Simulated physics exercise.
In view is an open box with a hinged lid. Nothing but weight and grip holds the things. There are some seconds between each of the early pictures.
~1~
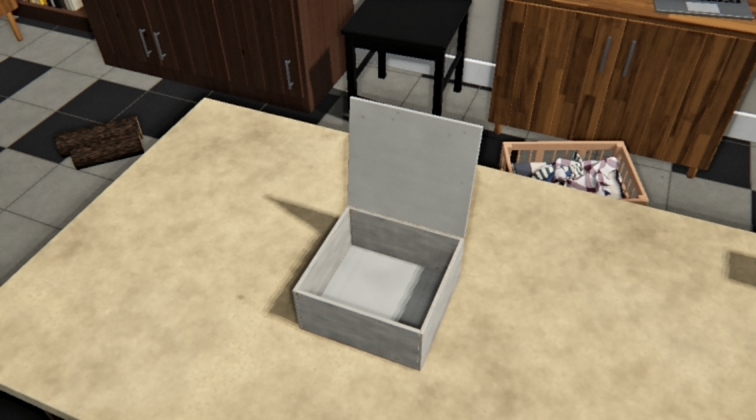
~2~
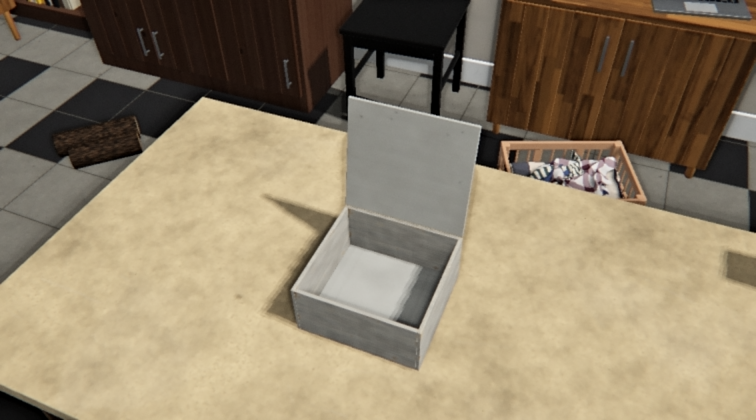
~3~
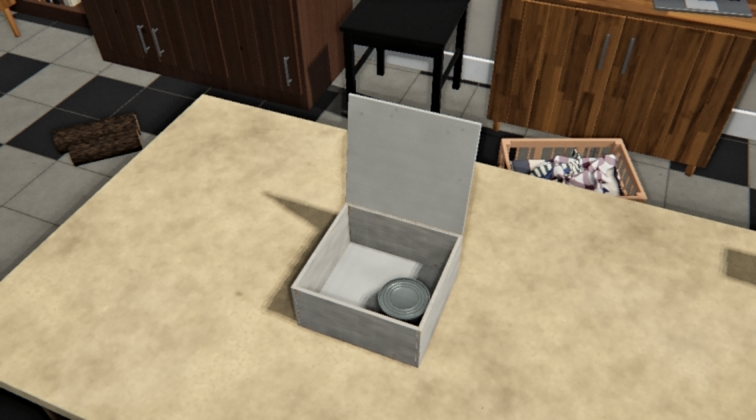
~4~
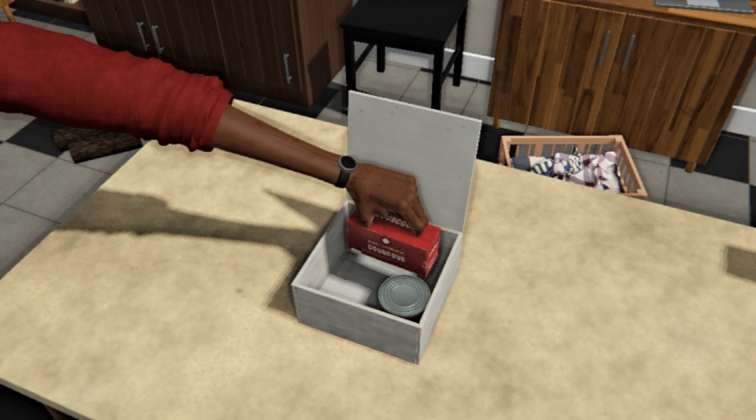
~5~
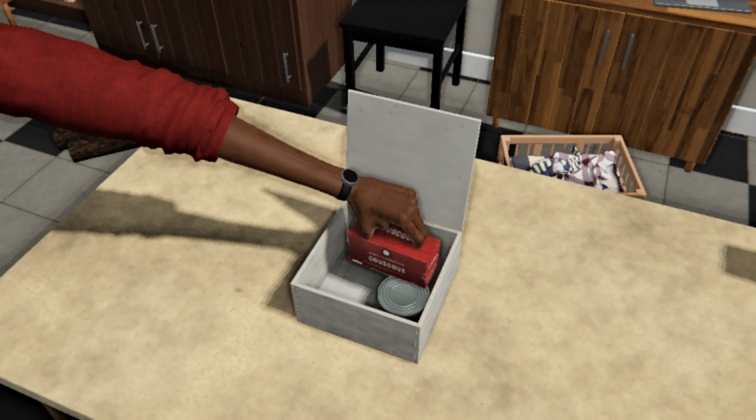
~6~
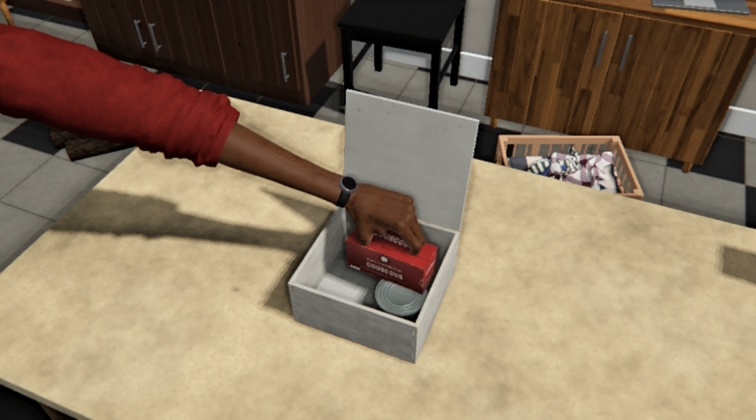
A hand reaching from the left, in a red sleeve, lowered a red carton a little way into an open gray box, behind a round container that had appeared inside the empty box earlier.
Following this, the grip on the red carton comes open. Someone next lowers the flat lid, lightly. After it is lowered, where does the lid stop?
It stops flat on the box.
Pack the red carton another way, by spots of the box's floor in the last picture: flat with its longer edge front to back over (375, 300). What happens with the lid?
It seals the box.
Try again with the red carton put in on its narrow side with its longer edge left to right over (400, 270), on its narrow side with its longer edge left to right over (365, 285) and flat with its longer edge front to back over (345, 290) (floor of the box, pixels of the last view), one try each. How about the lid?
First try: No gap; second try: No gap; third try: No gap.
Then, 1.20 s on from there, lid starting down; red carton on its side near (402, 264).
Then, 1.90 s on from there, lid 35° above the rim; red carton on its side near (402, 264).
In the end, lid shut; toppled in the box, red carton; black tub unmoved. At the end, from the last picture's camera, red carton near (402, 264).
